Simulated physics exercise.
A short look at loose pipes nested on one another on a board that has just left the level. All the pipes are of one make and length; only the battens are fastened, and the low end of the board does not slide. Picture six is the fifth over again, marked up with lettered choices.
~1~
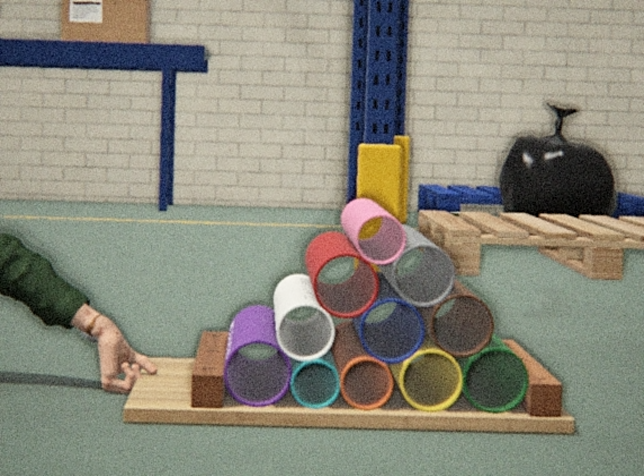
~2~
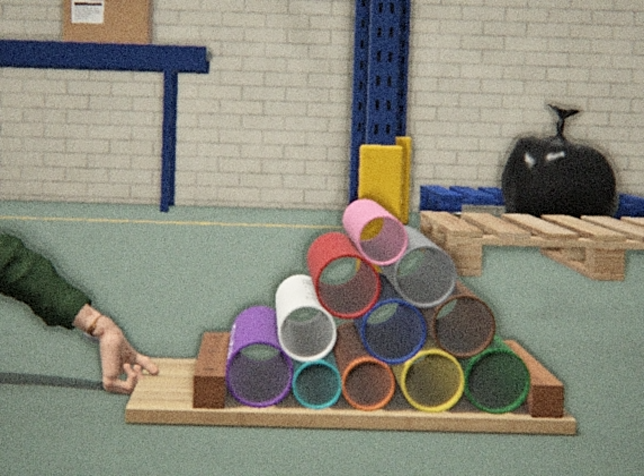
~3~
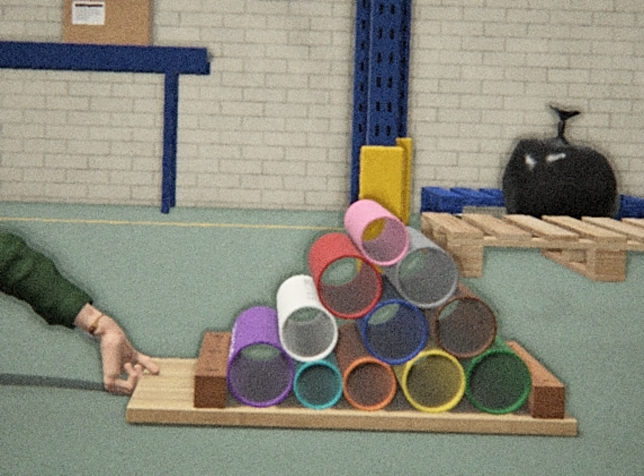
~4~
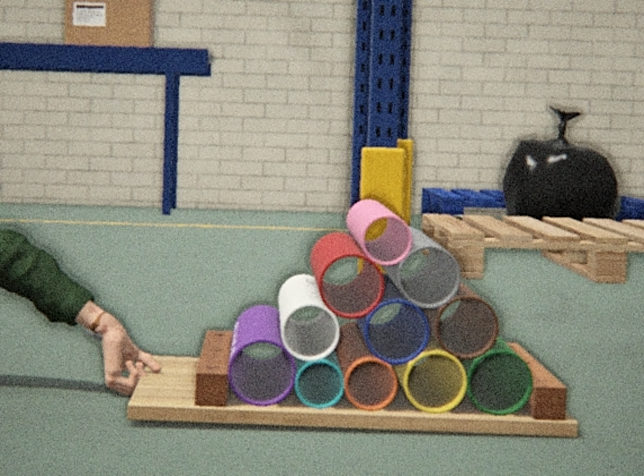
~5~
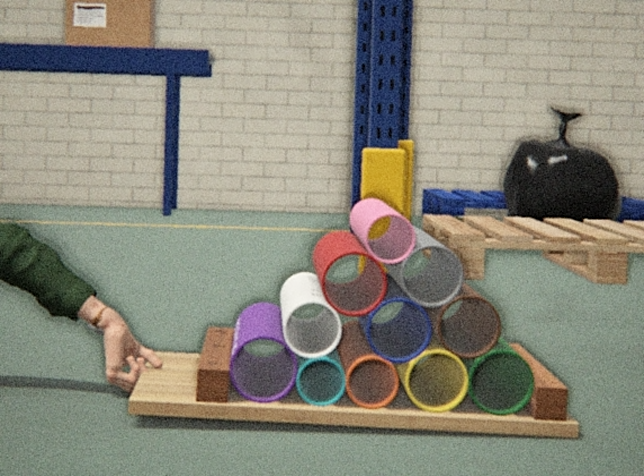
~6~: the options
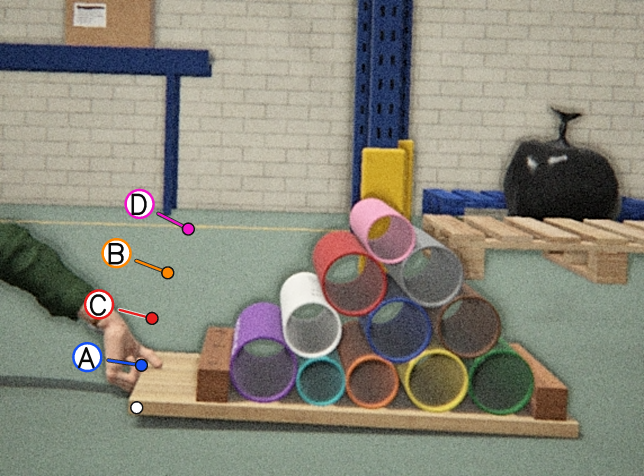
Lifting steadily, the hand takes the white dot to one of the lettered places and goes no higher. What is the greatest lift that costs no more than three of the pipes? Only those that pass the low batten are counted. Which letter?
It can be raised to D.
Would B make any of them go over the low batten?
No, at B.
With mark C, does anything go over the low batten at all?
No, at C.
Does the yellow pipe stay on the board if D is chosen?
Yes, with D.
On the marked copy, A at (141, 365); B at (168, 273); C at (152, 318); D at (189, 229); the white dot at (137, 408).
Taking D. A third of the way, board at 16°.
Two thirds of the way, board at 26°.
When it is over, board at 26°, none over the low batten.
As for the rest, A none over the low batten; B none over the low batten; C none over the low batten.
